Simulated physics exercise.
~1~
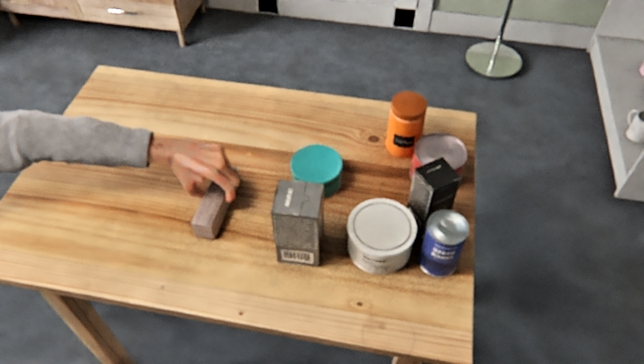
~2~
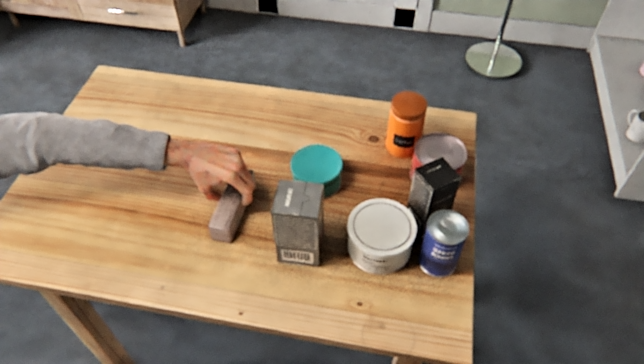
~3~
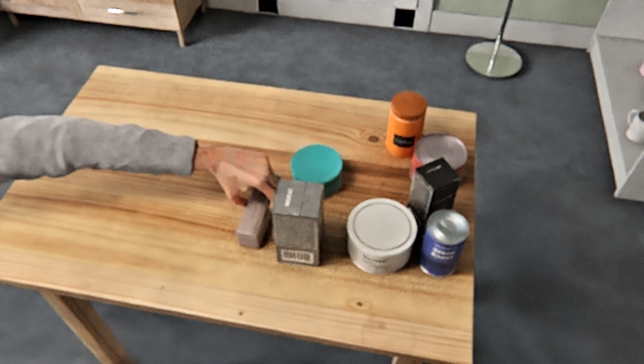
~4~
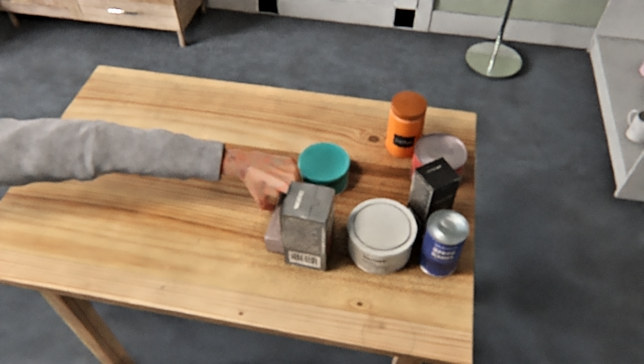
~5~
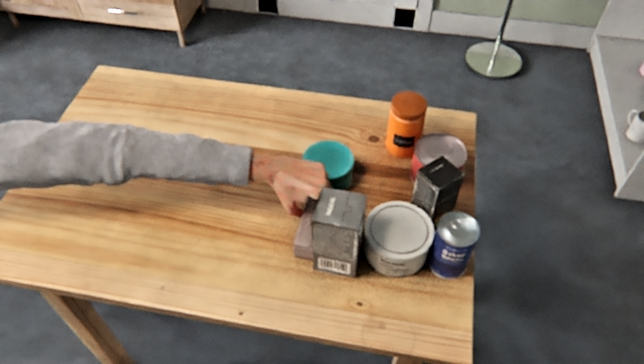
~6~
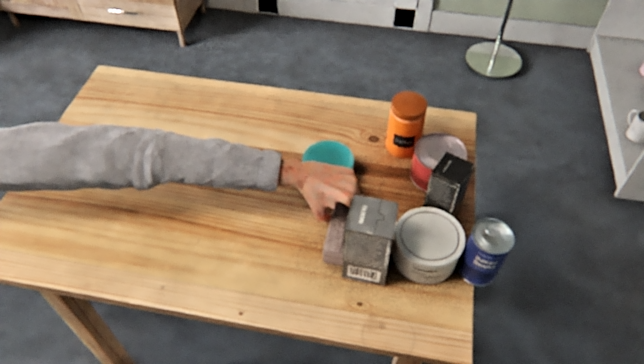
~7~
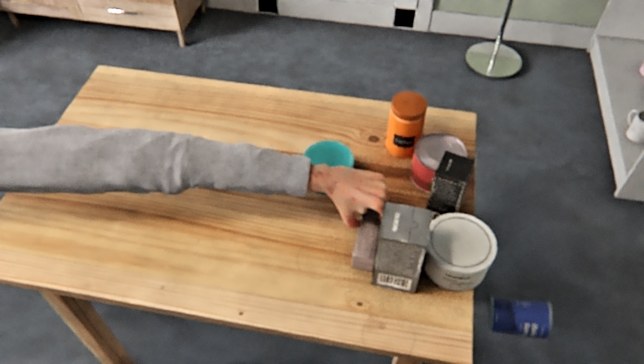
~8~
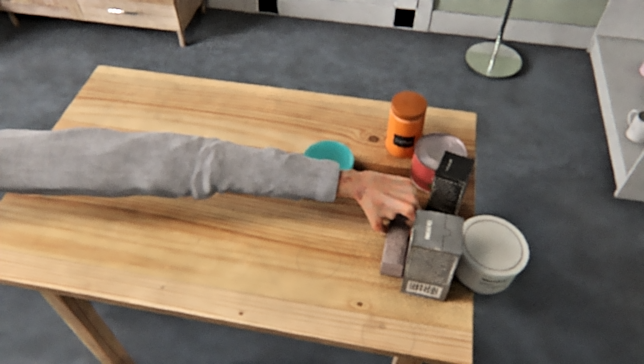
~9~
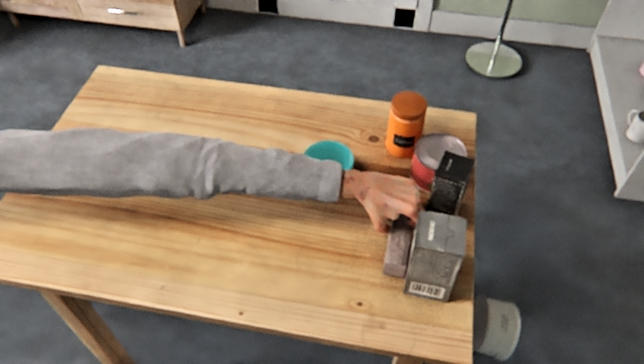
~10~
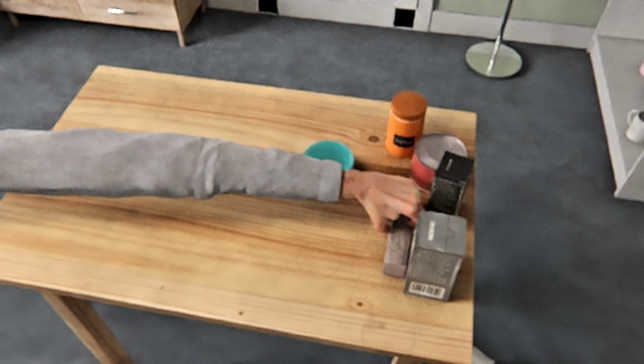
Hand sliding a small block rightward across a wooden table, pushing a grey carton that shoves a blue tin, then a white tub, off the edge.
